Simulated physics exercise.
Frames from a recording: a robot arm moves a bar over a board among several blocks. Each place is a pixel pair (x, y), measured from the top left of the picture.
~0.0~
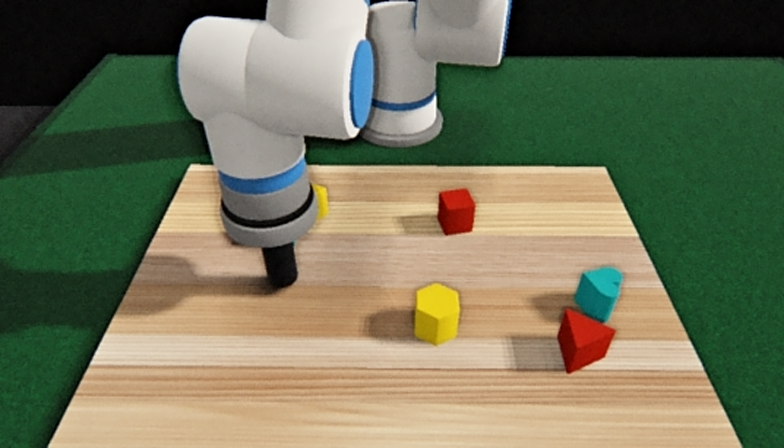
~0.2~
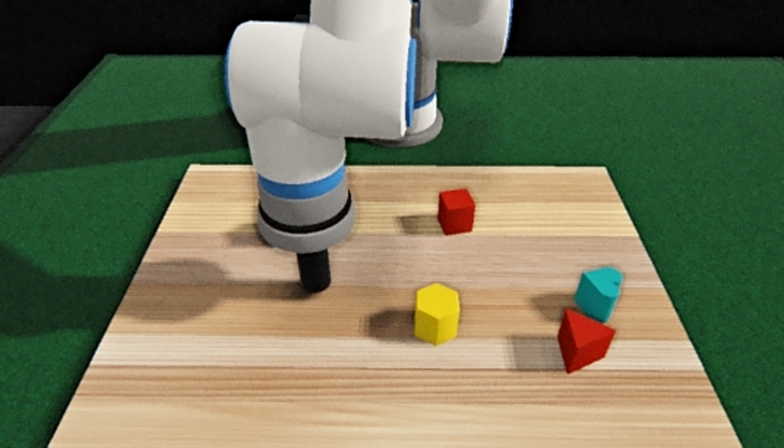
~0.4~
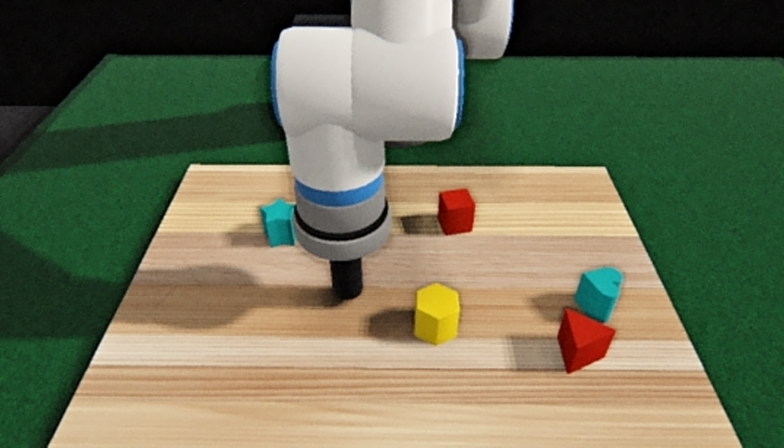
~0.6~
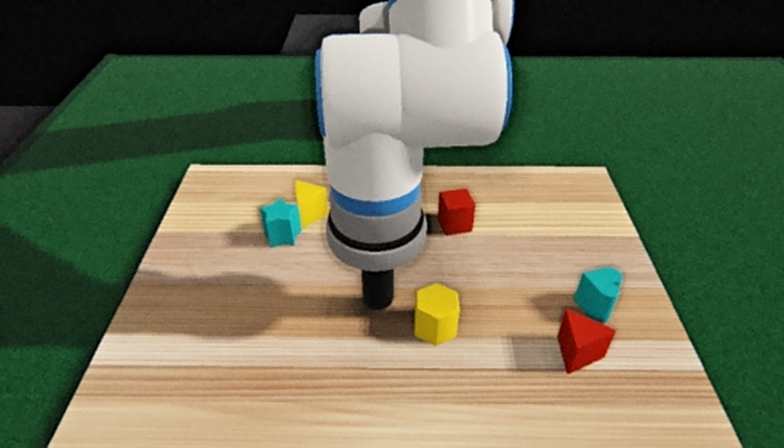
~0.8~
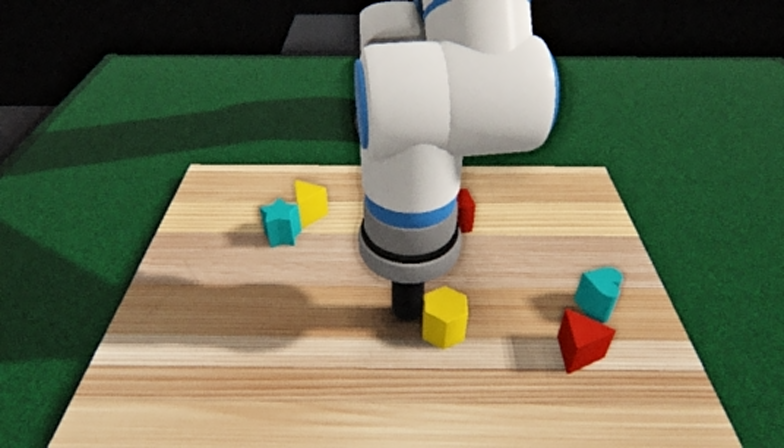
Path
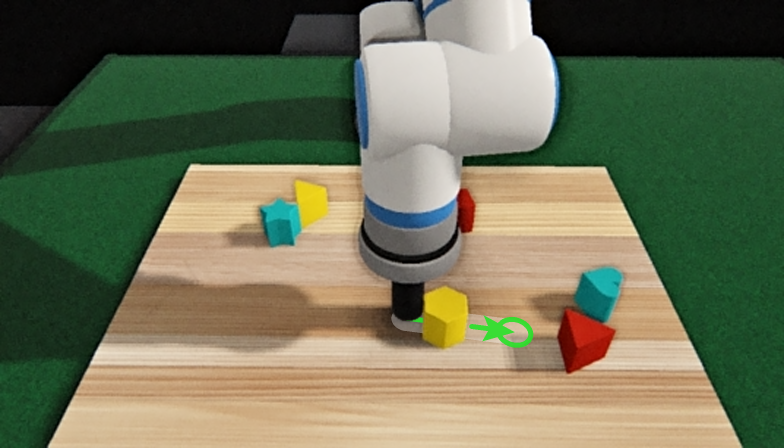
At first, a robot arm holds a black bar over the left side of a wooden board scattered with red, yellow and teal blocks. The arm moves steadily right and slightly nearer, uncovering a teal star and a yellow block behind it, then the bar nudges the yellow six-sided block slightly right.
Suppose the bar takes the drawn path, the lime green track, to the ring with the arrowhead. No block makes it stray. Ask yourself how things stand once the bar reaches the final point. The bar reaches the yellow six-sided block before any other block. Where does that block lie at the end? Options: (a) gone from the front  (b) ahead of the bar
I choose a.
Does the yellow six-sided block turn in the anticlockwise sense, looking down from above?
Final answer: No.
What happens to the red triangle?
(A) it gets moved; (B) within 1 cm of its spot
B - within 1 cm of its spot.
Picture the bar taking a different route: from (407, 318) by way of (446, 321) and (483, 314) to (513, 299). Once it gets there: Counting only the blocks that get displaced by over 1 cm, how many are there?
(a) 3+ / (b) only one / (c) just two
The correct letter is b.
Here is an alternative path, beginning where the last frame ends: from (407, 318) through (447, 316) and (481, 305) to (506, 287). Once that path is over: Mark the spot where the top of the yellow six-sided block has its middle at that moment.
(482, 313)
The drawn path runs straight from (407, 318) to (514, 332).
What follows on the original path. One third of the way, bar at (443, 315); yellow six-sided block at (477, 315), turned 30° clockwise.
Two thirds of the way, bar at (481, 320); yellow six-sided block at (506, 328), turned 75° clockwise.
At the end, bar at (516, 324); yellow six-sided block at (518, 335), turned 95° clockwise; red triangle not moved.
